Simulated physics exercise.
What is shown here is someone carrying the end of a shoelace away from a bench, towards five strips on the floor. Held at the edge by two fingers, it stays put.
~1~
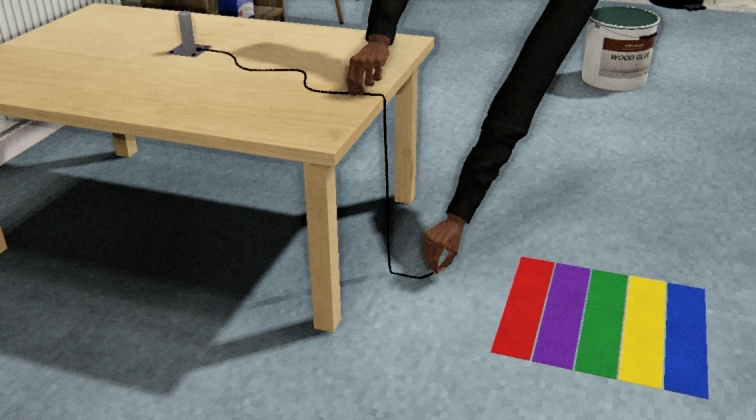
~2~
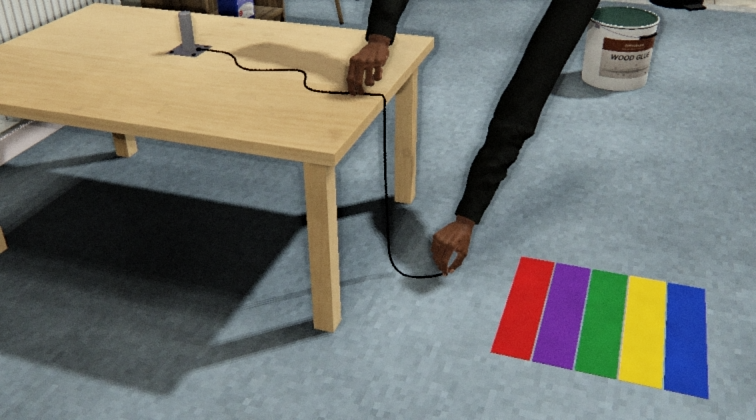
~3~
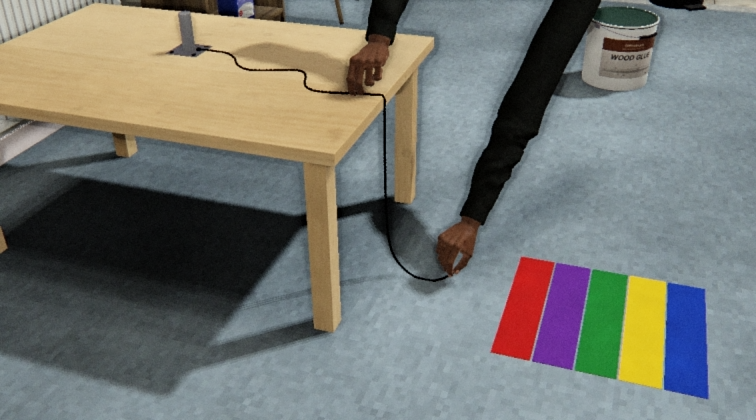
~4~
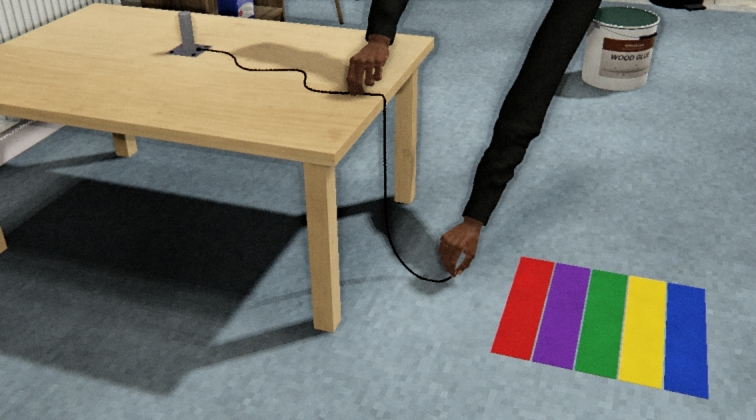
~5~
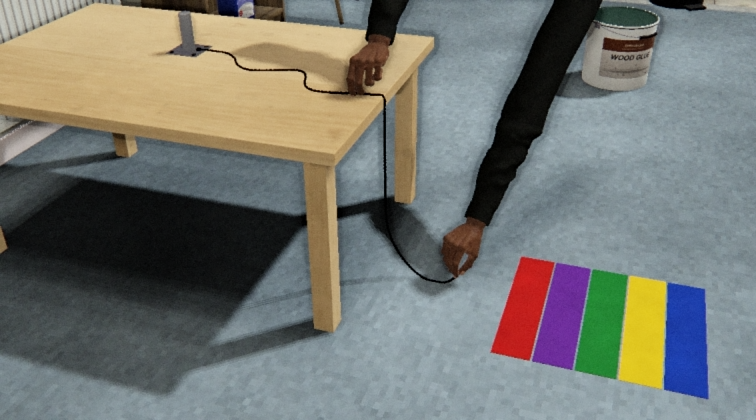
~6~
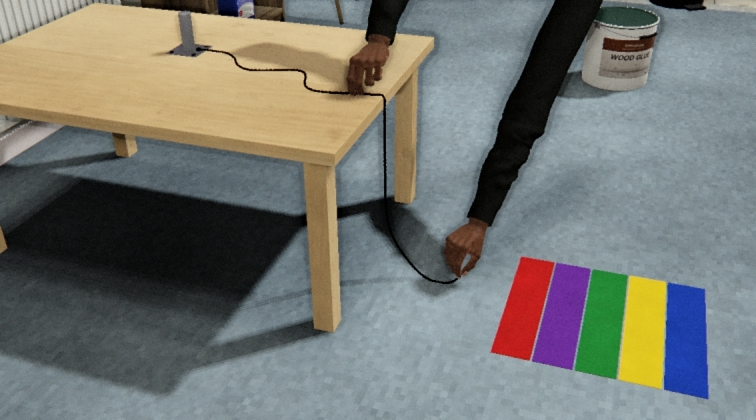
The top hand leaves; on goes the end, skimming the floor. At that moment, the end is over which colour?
Over green.
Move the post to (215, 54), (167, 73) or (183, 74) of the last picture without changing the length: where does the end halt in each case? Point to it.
Try 1 about (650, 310), try 2 about (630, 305), try 3 about (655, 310).
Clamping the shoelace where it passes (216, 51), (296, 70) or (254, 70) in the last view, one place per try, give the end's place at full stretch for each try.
Going through the tries, I'd expect close to (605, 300), (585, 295) and lastly (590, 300).
Early on, end near (526, 286); over red.
Midway, end near (577, 296); over purple.
At the end of the slack, end near (607, 302); over green. The green one.
